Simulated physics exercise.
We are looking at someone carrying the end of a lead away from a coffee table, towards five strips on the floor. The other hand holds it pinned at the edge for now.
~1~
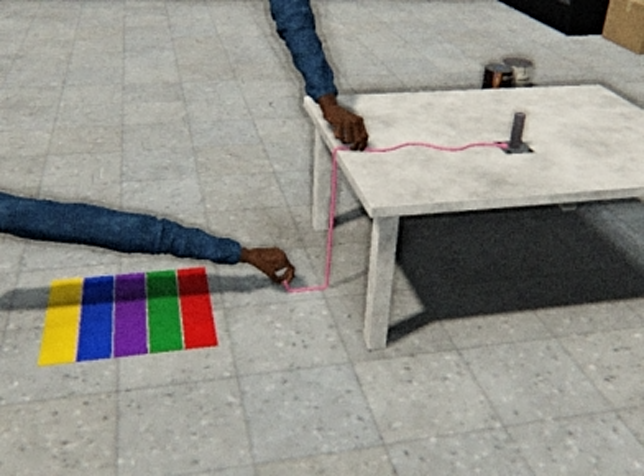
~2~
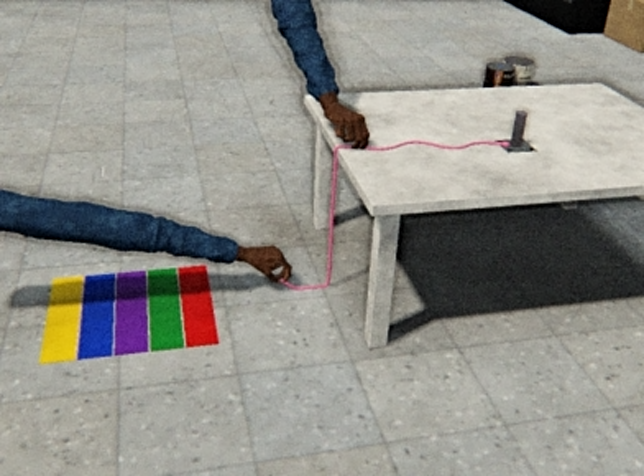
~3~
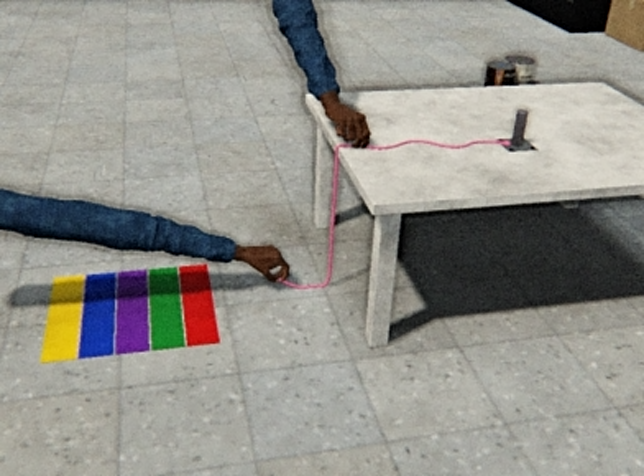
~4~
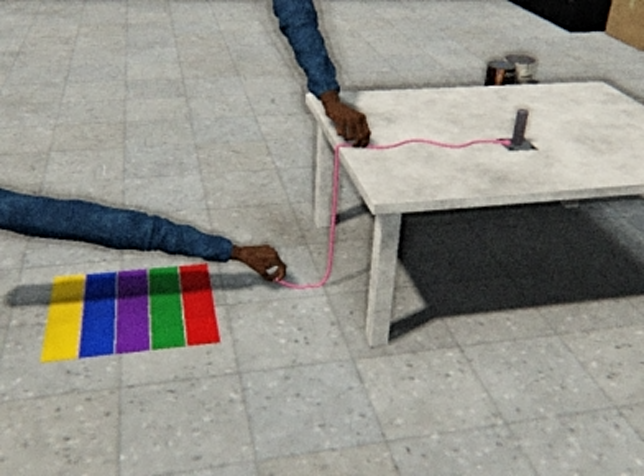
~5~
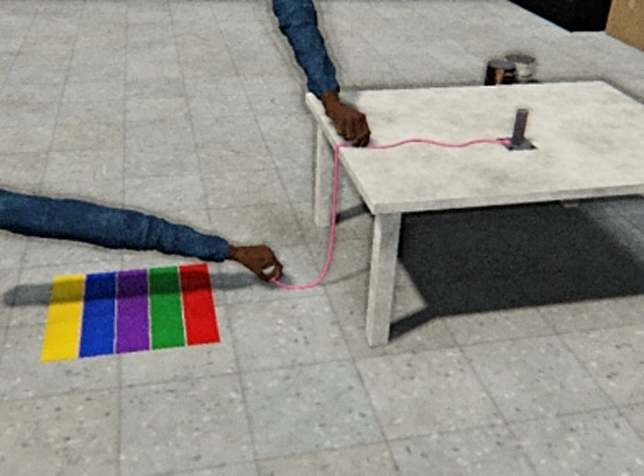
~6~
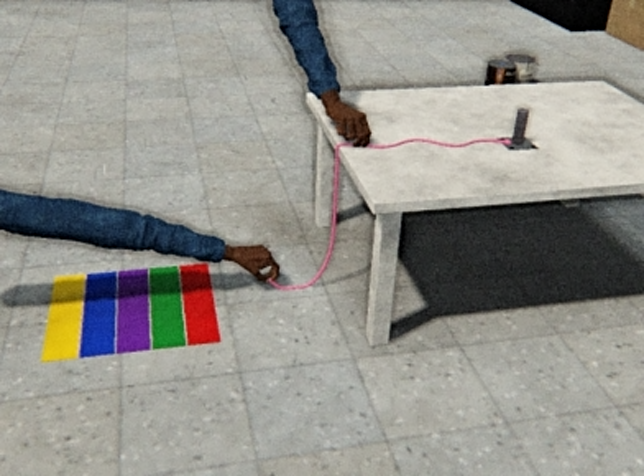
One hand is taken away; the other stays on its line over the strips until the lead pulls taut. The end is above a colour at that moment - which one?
The green one.
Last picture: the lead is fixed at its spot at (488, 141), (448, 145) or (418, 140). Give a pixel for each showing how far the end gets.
Readings in order - (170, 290), (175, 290), (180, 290).
Early on, end near (221, 284); short of the strips.
Midway, end near (188, 287); over red.
At the end of the slack, end near (168, 289); over green. It gets as far as the green strip.
